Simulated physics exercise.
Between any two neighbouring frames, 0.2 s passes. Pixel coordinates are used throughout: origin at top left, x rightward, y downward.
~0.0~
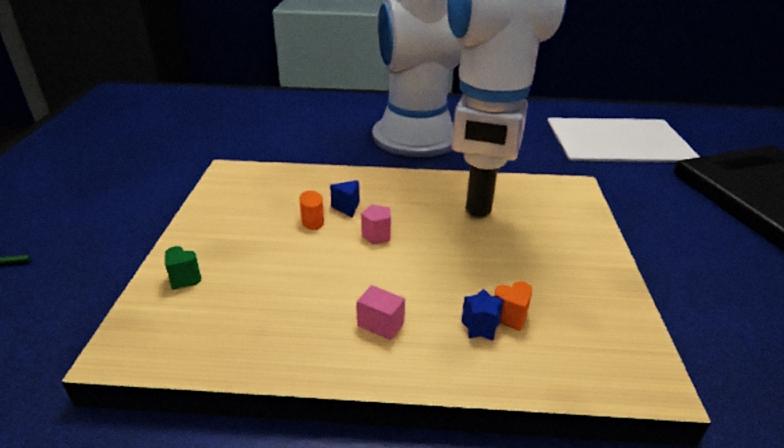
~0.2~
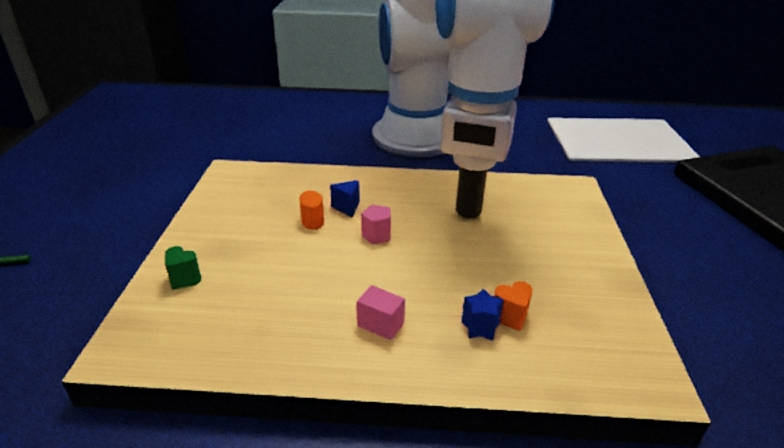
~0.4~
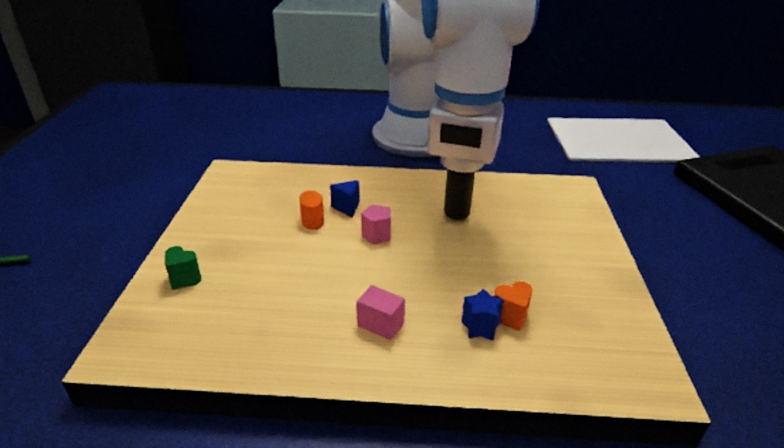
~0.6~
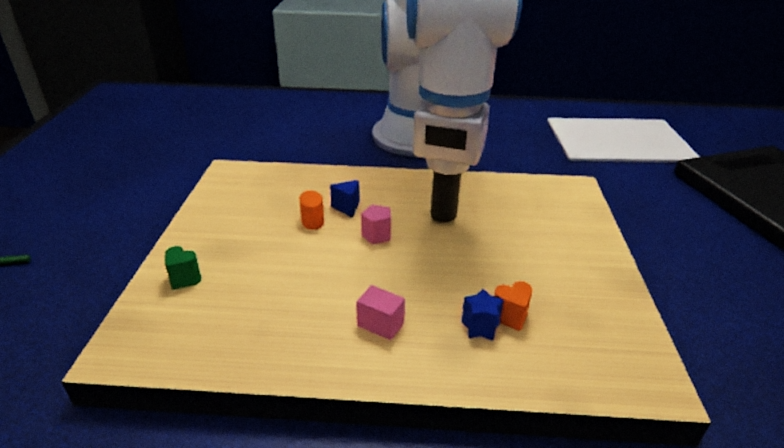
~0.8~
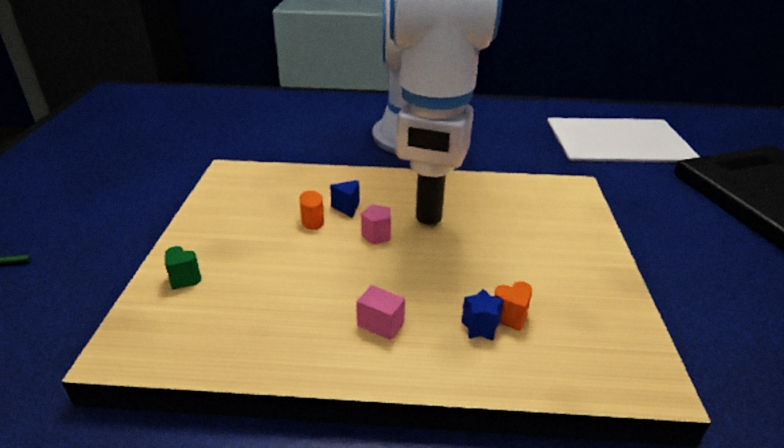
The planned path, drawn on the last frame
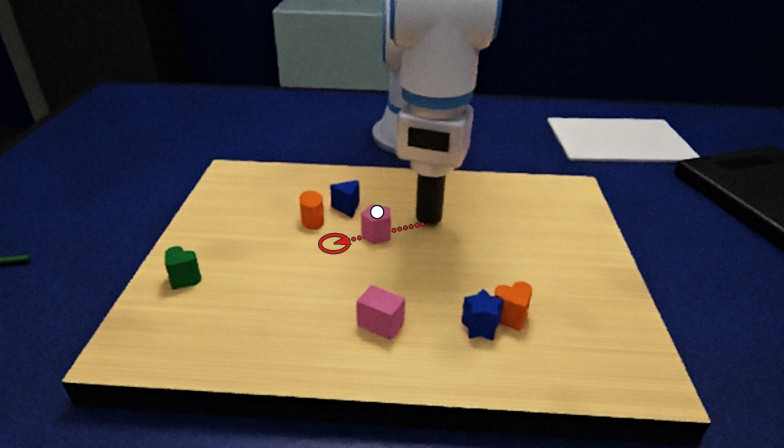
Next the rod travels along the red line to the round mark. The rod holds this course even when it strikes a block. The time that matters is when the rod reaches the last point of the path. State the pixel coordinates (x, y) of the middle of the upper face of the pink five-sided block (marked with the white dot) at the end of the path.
My estimate: (317, 236).
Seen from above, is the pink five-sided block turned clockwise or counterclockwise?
Spin direction: Counter-clockwise.
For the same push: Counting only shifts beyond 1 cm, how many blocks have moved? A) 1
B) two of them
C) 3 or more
A: 1.
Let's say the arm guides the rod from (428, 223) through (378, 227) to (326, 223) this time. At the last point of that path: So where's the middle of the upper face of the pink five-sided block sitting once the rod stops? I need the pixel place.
It will likely be found at (353, 219).
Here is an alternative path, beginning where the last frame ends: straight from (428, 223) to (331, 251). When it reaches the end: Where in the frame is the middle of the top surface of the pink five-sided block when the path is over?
My estimate: (301, 233).
Drawn move, in a line from (428, 223) to (334, 243); the dot is on the pink five-sided block.
The first path, step by step. One third of the way, rod (398, 224); pink five-sided block (372, 214).
Two thirds of the way, rod (366, 231); pink five-sided block (345, 224), turned 40° anticlockwise.
At the end, rod (334, 238); orange oval block still; pink five-sided block (317, 236), turned 75° anticlockwise.
